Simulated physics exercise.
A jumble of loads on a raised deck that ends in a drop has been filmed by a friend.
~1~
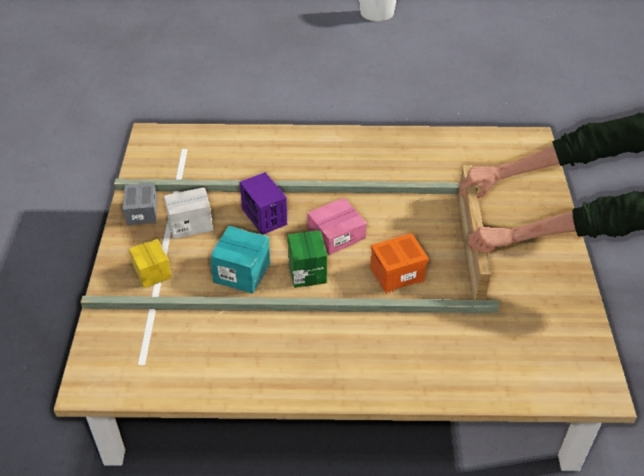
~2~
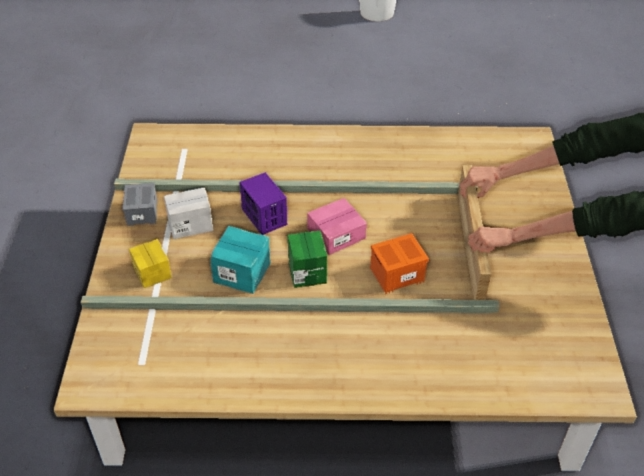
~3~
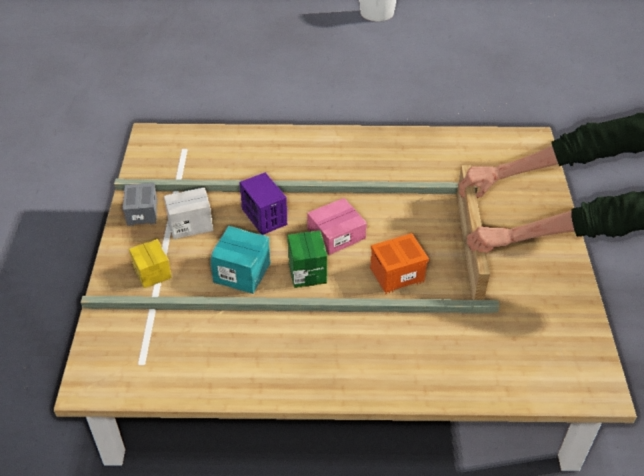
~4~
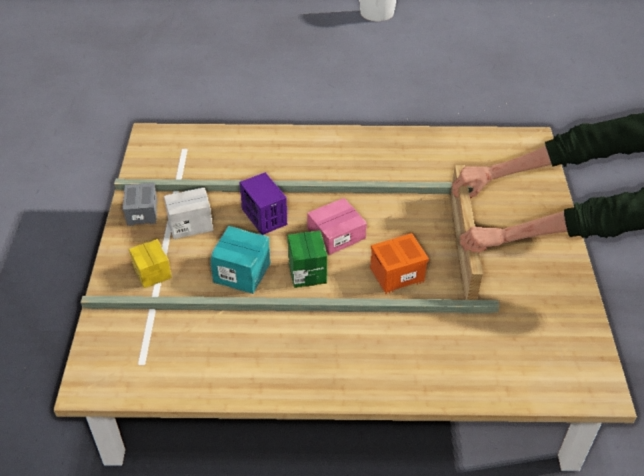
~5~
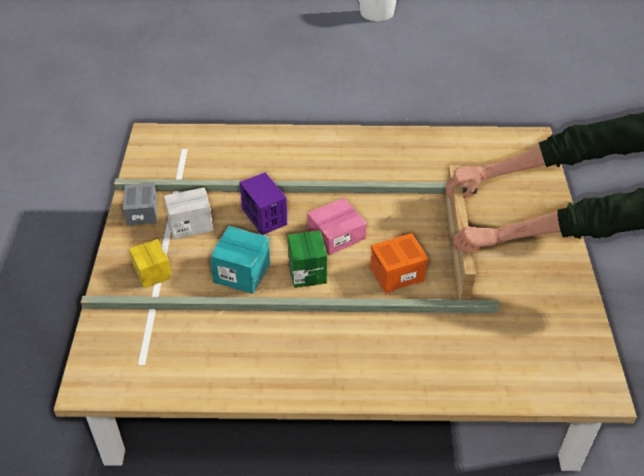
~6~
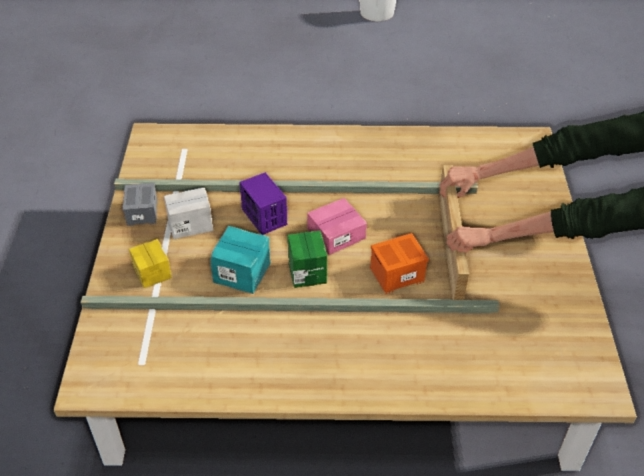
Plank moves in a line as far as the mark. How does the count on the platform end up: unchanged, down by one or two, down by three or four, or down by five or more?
It ends down by three or four.
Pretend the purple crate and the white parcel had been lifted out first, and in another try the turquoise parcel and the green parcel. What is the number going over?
The first try gives 2, the second gives 2.
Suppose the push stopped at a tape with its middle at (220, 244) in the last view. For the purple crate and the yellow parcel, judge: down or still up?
The purple crate stays put and the yellow parcel is gone.
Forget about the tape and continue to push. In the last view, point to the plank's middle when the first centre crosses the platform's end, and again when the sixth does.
At (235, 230) for the first, at (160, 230) for the sixth.
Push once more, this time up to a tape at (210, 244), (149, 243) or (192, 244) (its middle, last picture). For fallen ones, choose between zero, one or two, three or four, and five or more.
In the order of the places given: Just one or two; five or over; three or four.
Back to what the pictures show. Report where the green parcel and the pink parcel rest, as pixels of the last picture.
Final spots - green parcel (96, 256), pink parcel (147, 216).
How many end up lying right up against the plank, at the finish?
That would be 2 of them.
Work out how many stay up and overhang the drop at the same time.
2 is the number.
Soon after, none off yet; grey tote at rest near (141, 204); yellow parcel at rest near (151, 264); white parcel at rest near (189, 213).
At rest, the number that fall off is three or four; fallen, turquoise parcel, white parcel, yellow parcel and grey tote.
